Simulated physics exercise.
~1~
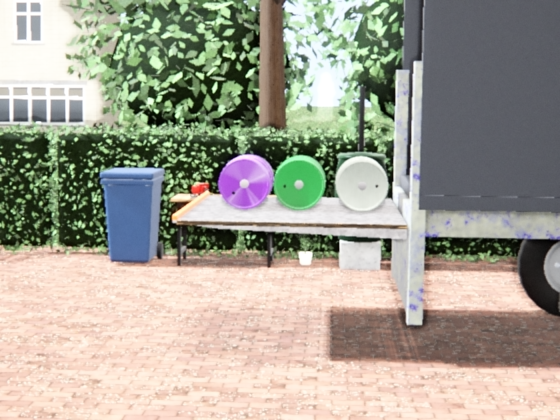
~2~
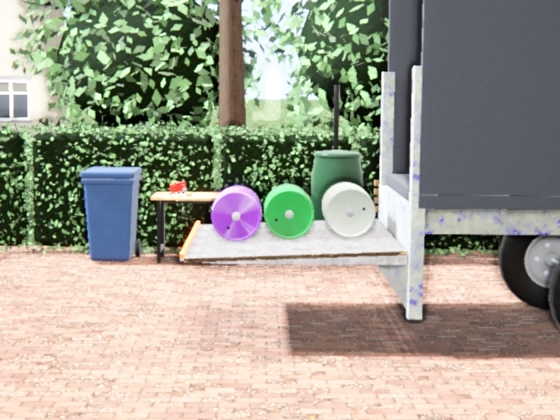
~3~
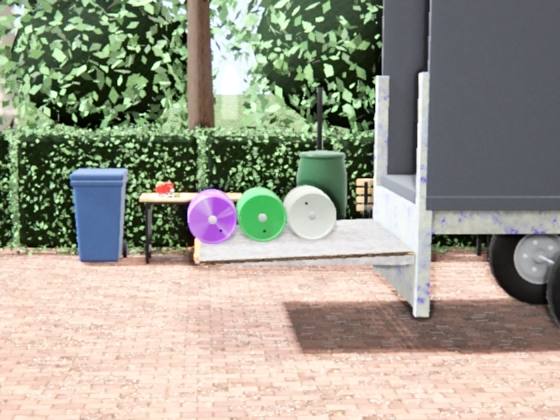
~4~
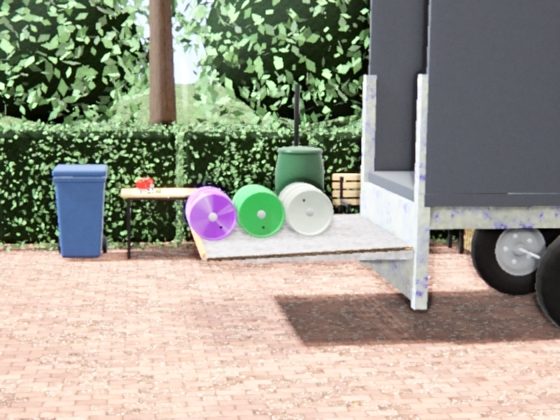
On a brick-paved yard beside a hedge, three round kegs, purple, green and white, sit on a lorry's lift platform, which drops slightly and tilts; the kegs roll a short way left and come to rest side by side, all still on the platform.
